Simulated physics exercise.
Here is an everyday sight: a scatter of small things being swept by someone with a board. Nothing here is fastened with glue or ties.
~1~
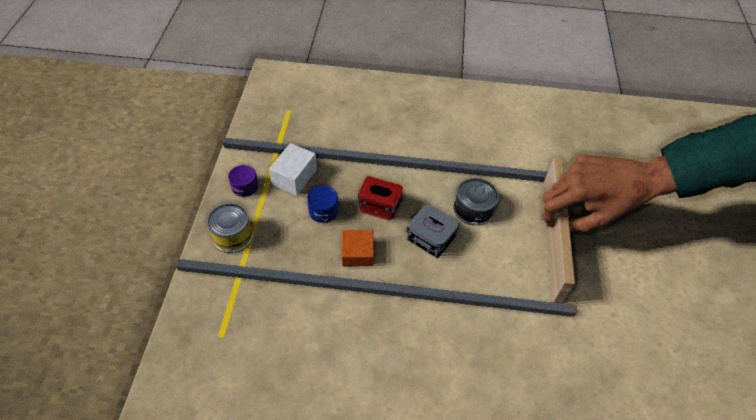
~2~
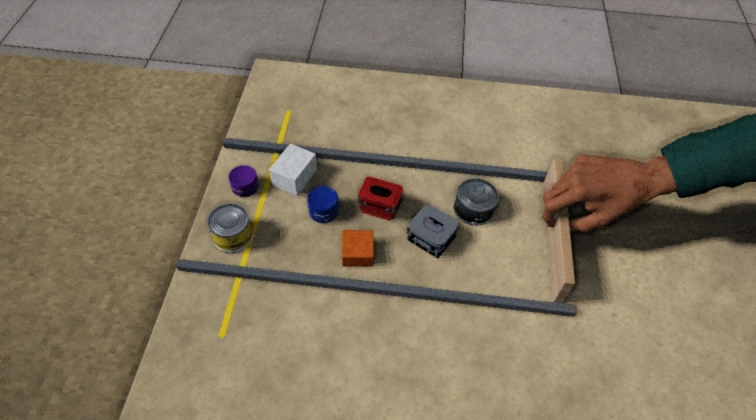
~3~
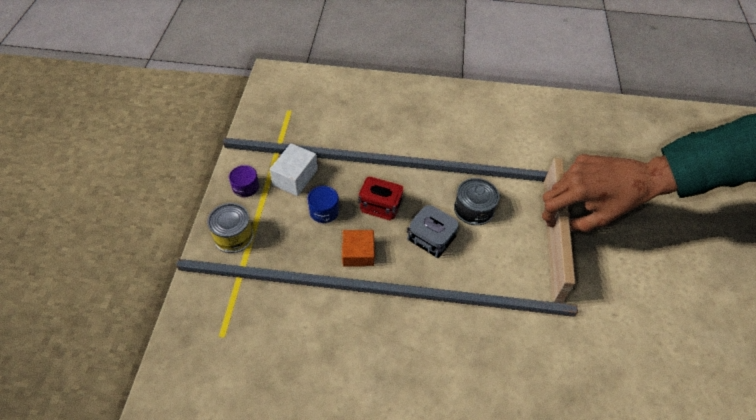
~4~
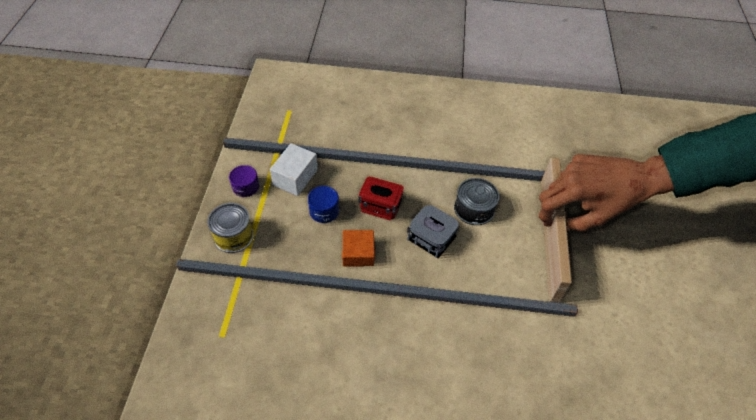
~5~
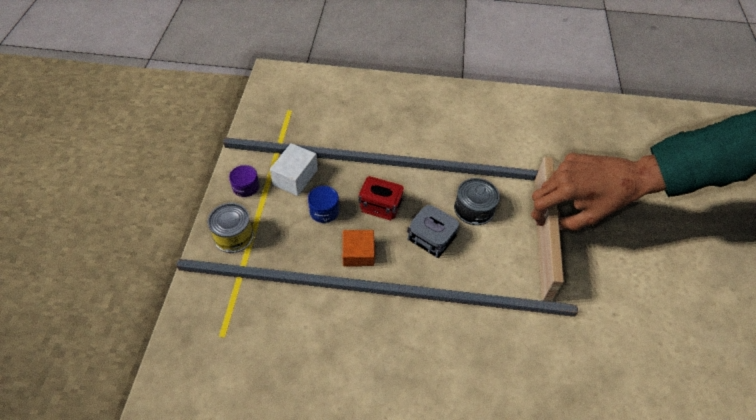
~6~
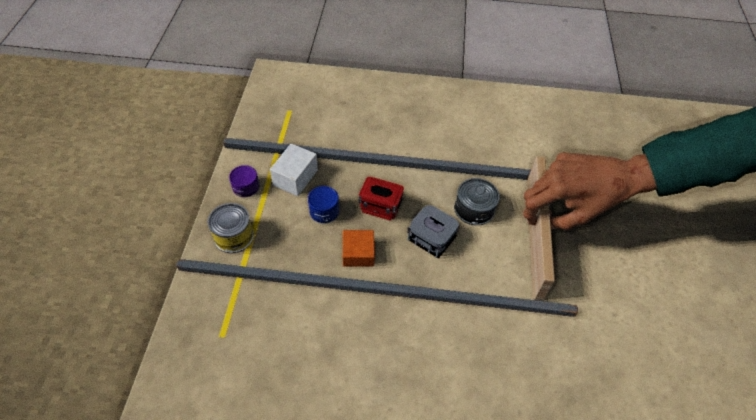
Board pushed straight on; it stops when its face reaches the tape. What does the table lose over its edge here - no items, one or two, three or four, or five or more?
It loses one or two items.
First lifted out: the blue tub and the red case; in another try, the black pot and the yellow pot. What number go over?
I'd say 0 the first time and 0 the second time.
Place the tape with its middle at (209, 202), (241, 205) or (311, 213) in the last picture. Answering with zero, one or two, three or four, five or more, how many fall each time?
5 or more; five or more; none at all.
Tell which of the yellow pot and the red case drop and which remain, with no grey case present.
Looking at the two, the yellow pot ends up below and the red case stays up top.
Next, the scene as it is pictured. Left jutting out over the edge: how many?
3, I think.
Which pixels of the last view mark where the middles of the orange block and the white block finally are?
The orange block settles near (229, 250); as for the white block, near (219, 158).
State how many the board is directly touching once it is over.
In total, 3.
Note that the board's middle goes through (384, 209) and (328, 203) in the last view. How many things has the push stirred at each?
So far 5, and 7 at the second.
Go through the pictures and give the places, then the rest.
In the first frame, purple tub (244, 181); yellow pot (230, 228); white block (294, 170); board (558, 228); tape (260, 208).
In the second frame, yellow pot (231, 228); orange block (358, 248).
In the third frame, white block (294, 169); board (558, 228).
In the fourth frame, purple tub (244, 181); blue tub (324, 205).
In the fifth frame, yellow pot (231, 228); red case (381, 198).
In the sixth frame, purple tub (245, 181); yellow pot (231, 228); white block (295, 170); board (539, 226); tape (261, 208).
Early on, none off yet; purple tub at rest near (245, 181); yellow pot at rest near (231, 228); white block at rest near (295, 170).
Finally, the number that fall off is one or two; lost, yellow pot and purple tub.
